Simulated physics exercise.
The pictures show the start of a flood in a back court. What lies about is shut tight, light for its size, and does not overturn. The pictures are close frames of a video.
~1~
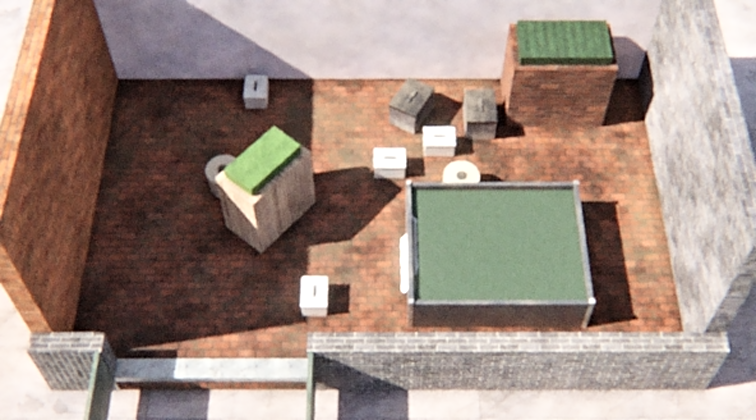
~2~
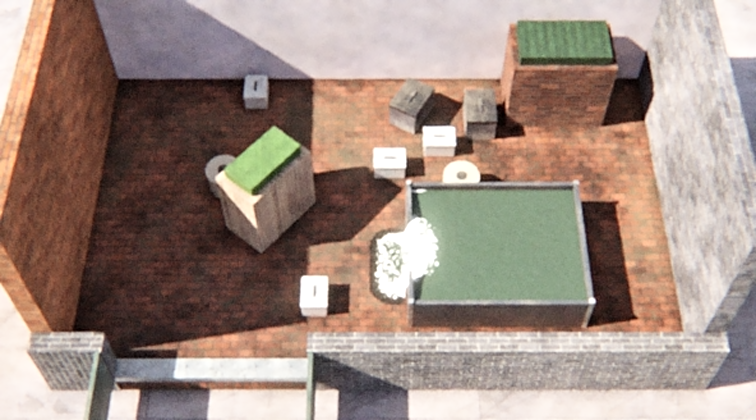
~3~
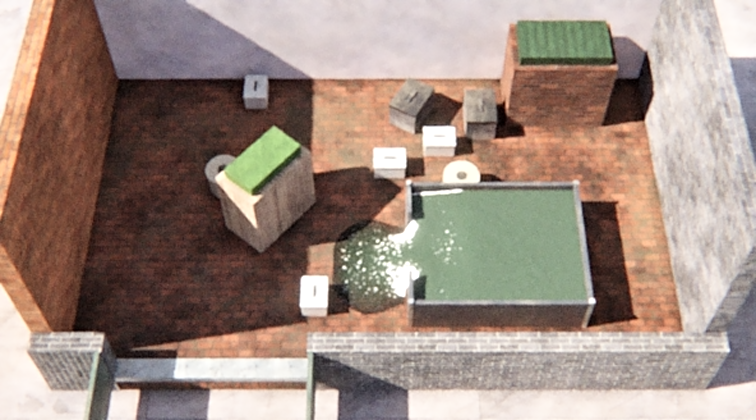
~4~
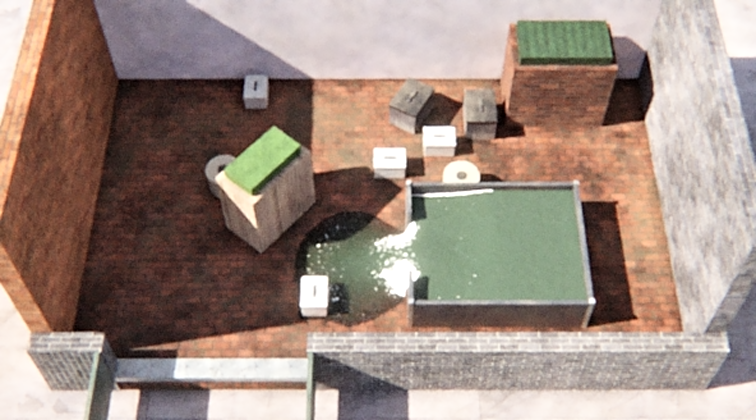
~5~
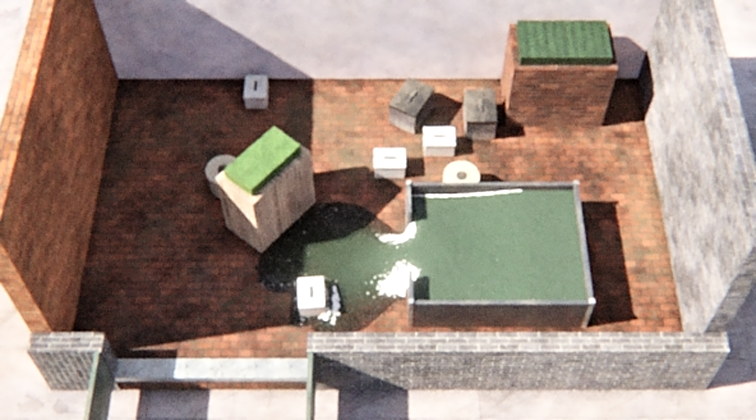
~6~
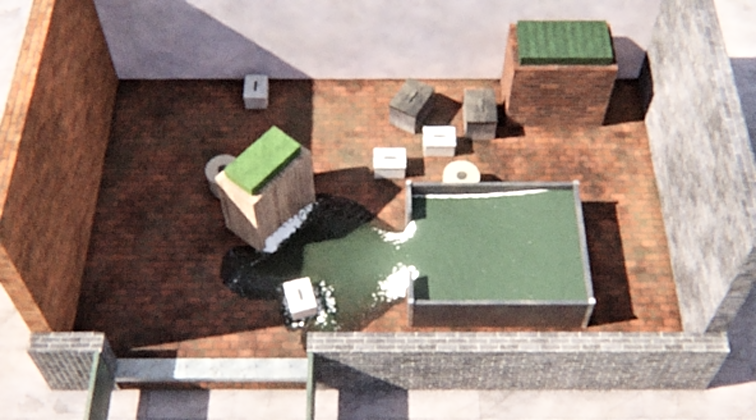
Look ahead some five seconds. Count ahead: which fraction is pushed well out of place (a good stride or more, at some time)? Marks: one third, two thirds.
It is not even a third.
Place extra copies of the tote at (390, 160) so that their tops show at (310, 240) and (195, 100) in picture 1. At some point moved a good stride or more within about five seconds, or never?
In that order: Yes, short of that.
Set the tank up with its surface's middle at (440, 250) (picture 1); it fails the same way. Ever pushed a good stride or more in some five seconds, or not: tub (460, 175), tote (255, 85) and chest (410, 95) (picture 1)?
In that order: Less than that, not that far, short of that.
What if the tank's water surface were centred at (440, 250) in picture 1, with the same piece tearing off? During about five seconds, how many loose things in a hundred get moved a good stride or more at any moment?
Roughly 10 per cent.
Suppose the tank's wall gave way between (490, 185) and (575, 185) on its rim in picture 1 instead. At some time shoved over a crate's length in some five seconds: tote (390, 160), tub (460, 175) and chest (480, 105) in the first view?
In that order: Under that, never so far, swept aside.
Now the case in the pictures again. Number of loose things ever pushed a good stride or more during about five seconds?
1 of them.
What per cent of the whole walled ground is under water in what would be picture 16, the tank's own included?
About 45 per cent.
A moment on, 1 of 8 are well off their spots; 0 afloat.
Next, 1 of 8 are well off their spots; 0 afloat.
Later, 1 of 8 are well off their spots; 0 afloat.
In the end, 1 of 8 are well off their spots, and 1 have been at some point; 0 afloat.
